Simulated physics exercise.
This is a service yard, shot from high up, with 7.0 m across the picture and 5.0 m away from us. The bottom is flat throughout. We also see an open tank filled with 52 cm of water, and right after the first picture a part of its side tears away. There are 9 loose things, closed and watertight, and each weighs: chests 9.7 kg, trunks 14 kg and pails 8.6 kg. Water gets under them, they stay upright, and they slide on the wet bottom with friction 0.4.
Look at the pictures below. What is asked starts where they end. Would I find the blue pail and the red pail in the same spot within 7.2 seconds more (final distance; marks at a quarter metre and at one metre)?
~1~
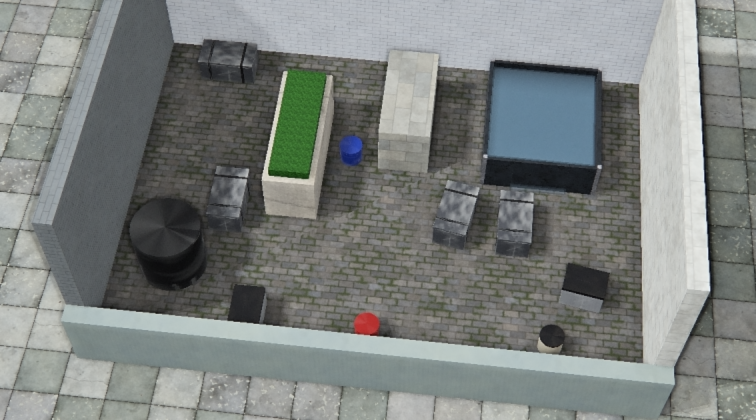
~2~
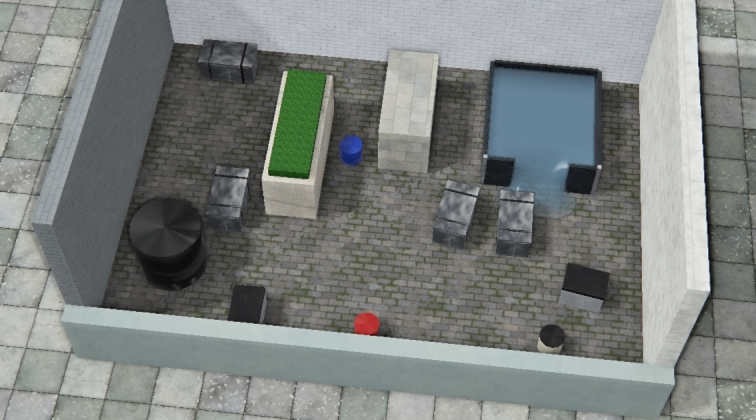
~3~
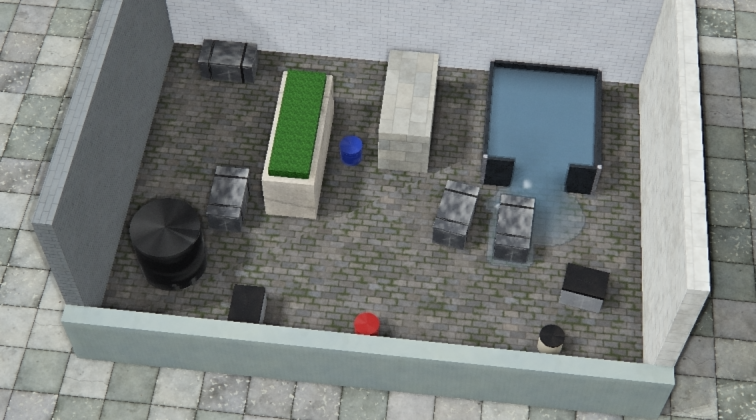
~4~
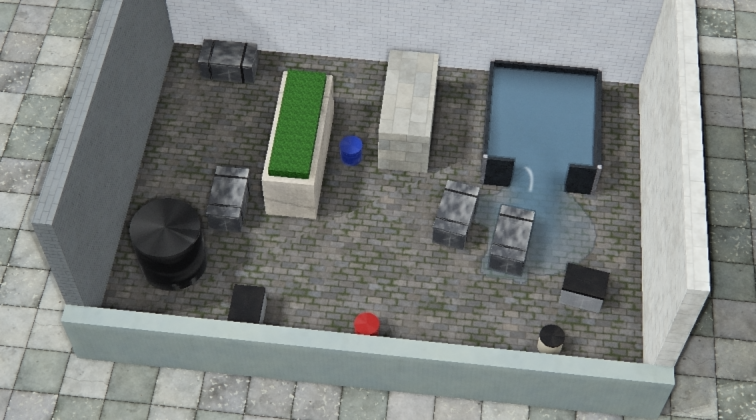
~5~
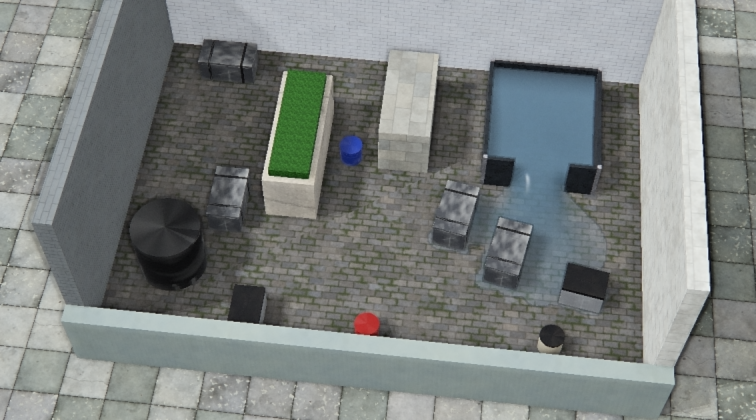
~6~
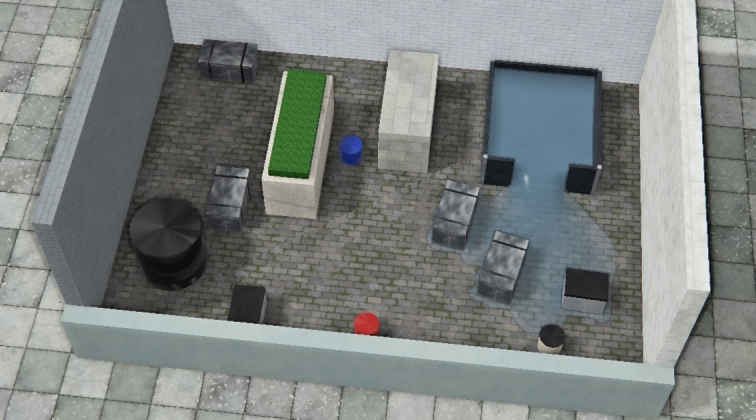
By the end, the blue pail remains about where it was, while the red pail winds up a long way off.
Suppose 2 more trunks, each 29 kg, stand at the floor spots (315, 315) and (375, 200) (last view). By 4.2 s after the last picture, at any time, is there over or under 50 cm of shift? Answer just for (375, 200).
For that spot: Not exceeded.
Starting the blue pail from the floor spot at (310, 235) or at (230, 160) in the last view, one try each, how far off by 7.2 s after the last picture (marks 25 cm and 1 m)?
Try one: It hardly moves. Try two: It hardly moves.
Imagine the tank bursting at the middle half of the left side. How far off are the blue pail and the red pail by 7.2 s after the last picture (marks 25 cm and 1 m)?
Blue pail: Essentially stationary; red pail: Essentially stationary.
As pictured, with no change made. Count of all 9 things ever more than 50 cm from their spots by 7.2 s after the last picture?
That adds up to 6.
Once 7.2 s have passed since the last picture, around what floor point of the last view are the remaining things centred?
Around (303, 221).
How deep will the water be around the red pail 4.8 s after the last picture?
Somewhere close to 5 cm.
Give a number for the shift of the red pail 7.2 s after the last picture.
Distance: Near 150 cm.
Then, 0.9 s after the last picture the blue pail is near (351, 145), 0.0 m from its start, aground; the red pail is near (367, 324), 0.0 m from its start, aground; 3 afloat.
Then, 2.8 s after the last picture the blue pail is near (351, 145), 0.0 m from its start, aground; the red pail is near (282, 288), 1.2 m from its start, aground; 3 afloat.
Then, 4.8 s after the last picture the blue pail is near (351, 145), 0.0 m from its start, aground; the red pail is near (262, 283), 1.5 m from its start, aground; 3 afloat.
Then, 7.2 s after the last picture the blue pail is near (351, 145), 0.0 m from its start, aground; the red pail is near (257, 281), 1.6 m from its start, aground; 3 afloat.
